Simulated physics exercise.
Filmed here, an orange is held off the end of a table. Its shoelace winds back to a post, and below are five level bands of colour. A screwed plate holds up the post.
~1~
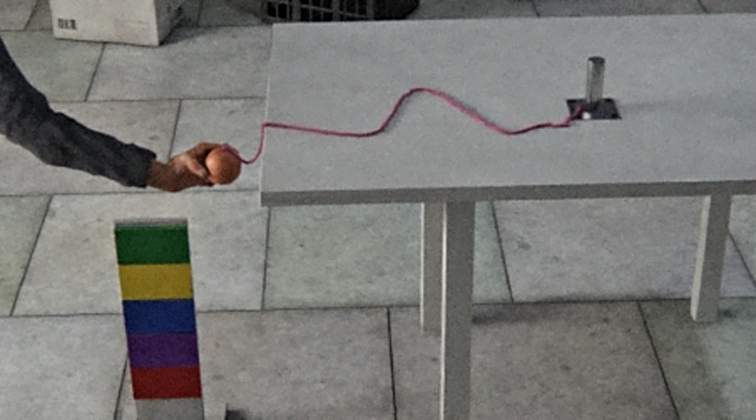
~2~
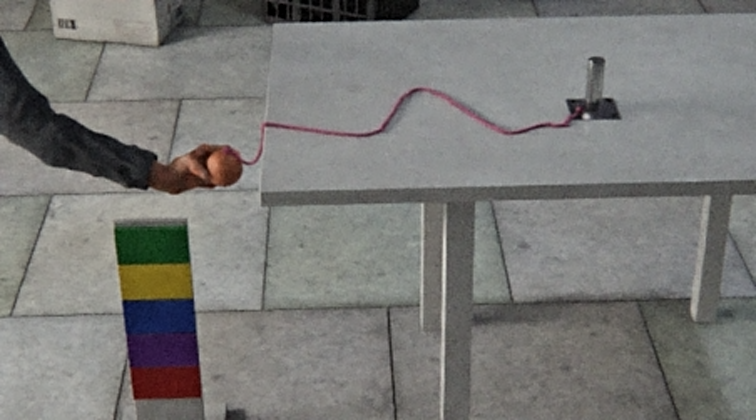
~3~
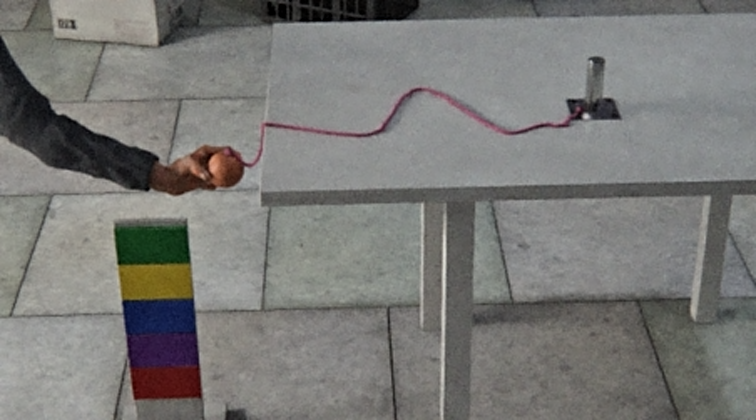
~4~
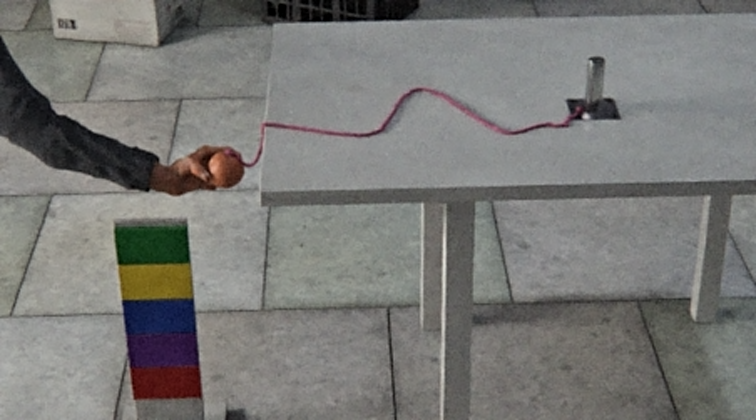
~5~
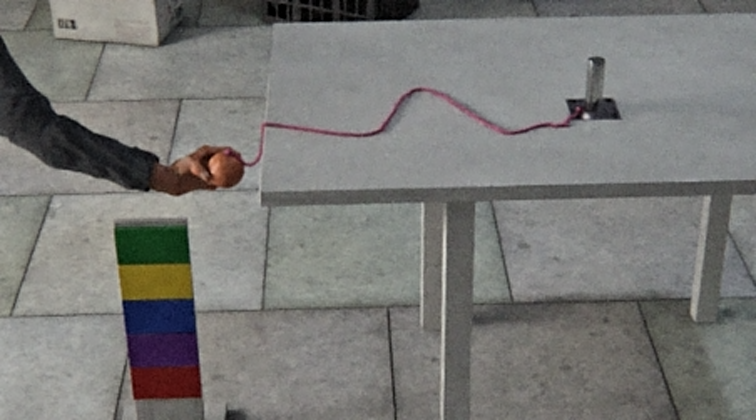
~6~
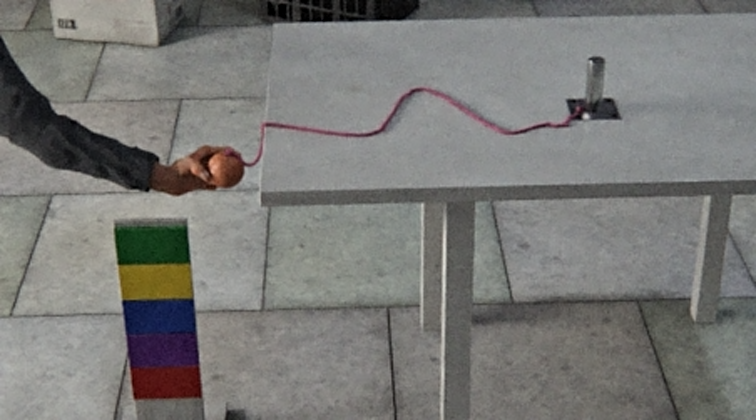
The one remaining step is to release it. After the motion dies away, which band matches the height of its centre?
The purple one.
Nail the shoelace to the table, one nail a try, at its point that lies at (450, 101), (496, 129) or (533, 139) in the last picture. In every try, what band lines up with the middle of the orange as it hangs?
Results, in sequence: Yellow / blue / blue.
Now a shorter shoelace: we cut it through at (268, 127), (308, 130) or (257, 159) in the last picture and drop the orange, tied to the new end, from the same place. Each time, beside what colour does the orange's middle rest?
Taking the cuts in order: Yellow, then green, then blue.
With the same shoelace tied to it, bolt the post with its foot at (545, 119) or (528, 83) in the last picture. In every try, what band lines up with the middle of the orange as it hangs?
Try by try: Red; red.
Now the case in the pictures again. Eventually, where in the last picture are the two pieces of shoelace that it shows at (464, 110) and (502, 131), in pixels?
Result - first point (398, 116), second point (460, 113).
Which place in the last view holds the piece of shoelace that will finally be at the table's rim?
Close to (393, 112).
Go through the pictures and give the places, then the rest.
Orange (223, 167); green (152, 247); yellow (155, 283); blue (159, 318); purple (163, 351); red (166, 384), in the first picture.
Orange (225, 168); shoelace through (561, 125) (479, 120) (422, 89) (382, 126) (293, 127), in the second picture.
Orange (226, 170), in the third picture.
Orange (226, 170); shoelace through (561, 125) (479, 120) (422, 89) (382, 126) (293, 127), in the fourth picture.
Orange (226, 170), in the fifth picture.
Orange (226, 170); shoelace through (561, 125) (479, 120) (422, 89) (382, 126) (293, 127), in the sixth picture.
Soon after, orange near (286, 318); level with blue.
After that, orange near (268, 351); level with purple.
In the end, orange near (282, 348); level with purple. Its middle rests at the purple band.
